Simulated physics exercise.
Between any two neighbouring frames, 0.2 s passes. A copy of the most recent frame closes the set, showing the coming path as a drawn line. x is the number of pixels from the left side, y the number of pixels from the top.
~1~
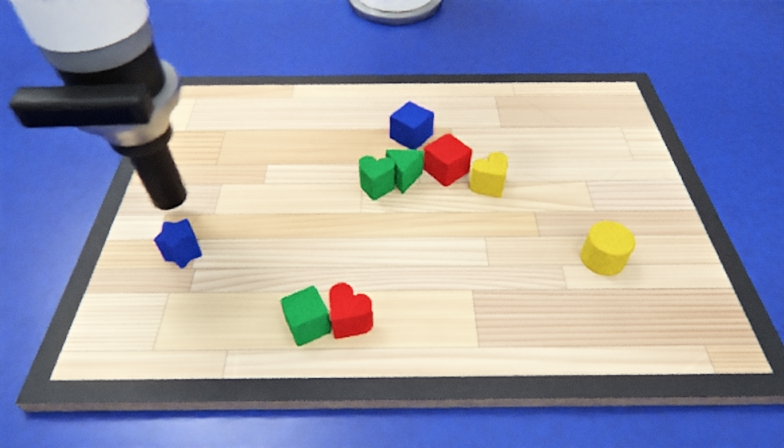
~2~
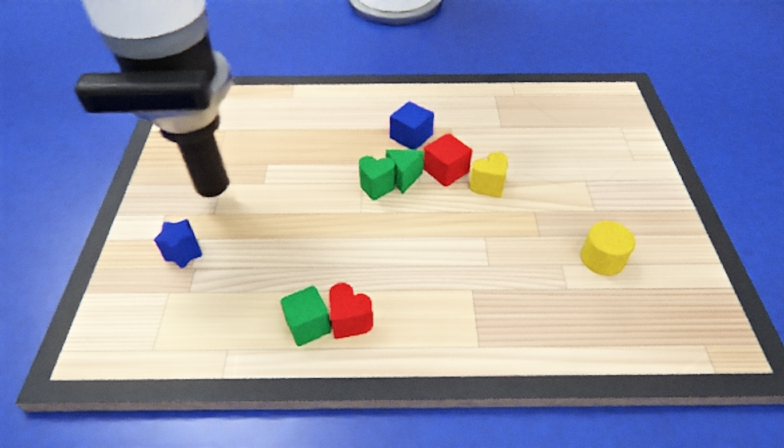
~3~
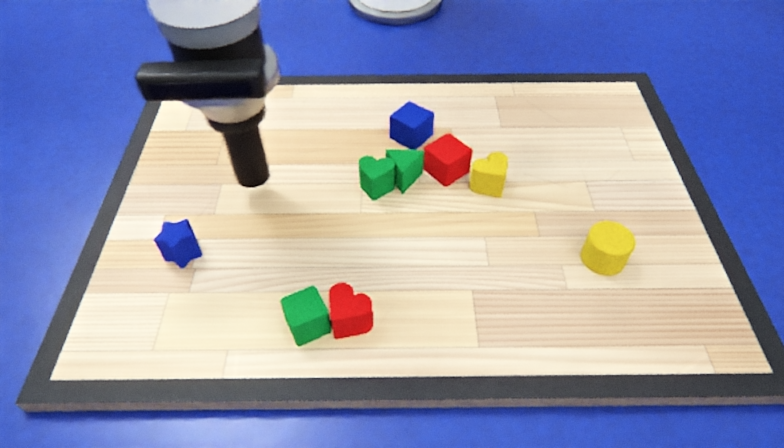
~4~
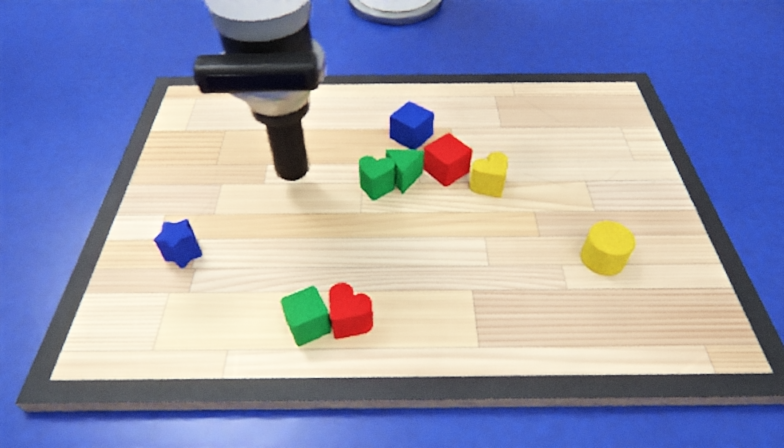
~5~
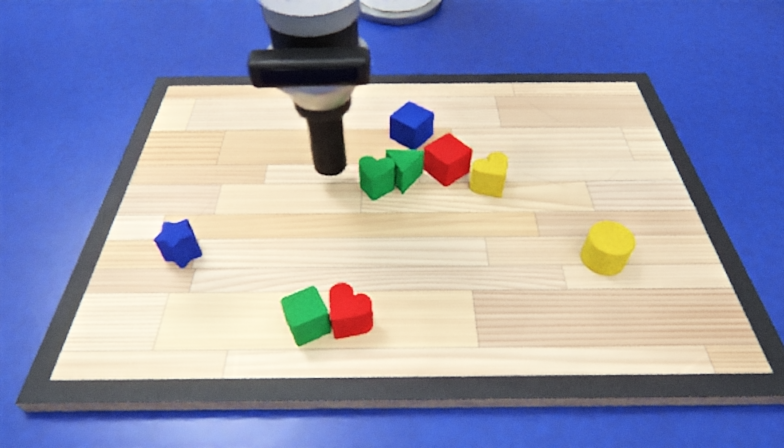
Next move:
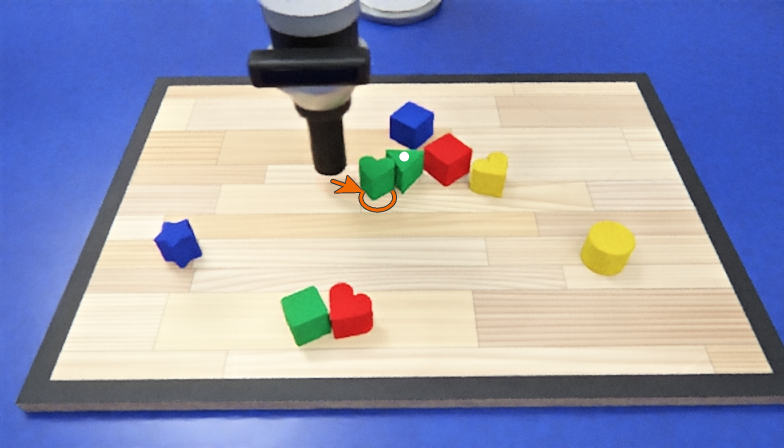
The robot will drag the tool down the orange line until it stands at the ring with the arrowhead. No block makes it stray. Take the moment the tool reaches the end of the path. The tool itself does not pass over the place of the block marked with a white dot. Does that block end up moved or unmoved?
The block marked with a white dot is moved.
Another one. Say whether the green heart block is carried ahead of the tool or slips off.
Final position: Ahead.
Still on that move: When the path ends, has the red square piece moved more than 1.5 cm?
I'd say no.
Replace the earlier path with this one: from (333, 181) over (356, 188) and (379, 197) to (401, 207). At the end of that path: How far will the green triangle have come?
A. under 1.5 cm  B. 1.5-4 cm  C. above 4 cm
Correct choice: A.
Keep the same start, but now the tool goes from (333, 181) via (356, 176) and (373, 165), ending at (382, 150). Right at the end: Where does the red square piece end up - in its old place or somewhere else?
It holds its position.
Drawn move, from (333, 181) directly to (378, 197); the dot is on the green triangle.
On the path given first. Halfway along, tool (355, 173); green heart block (389, 170); green triangle (413, 158), turned 30° anticlockwise.
At the end, tool (377, 182); green heart block (412, 178); green triangle (417, 159), turned 40° anticlockwise; red square piece still.
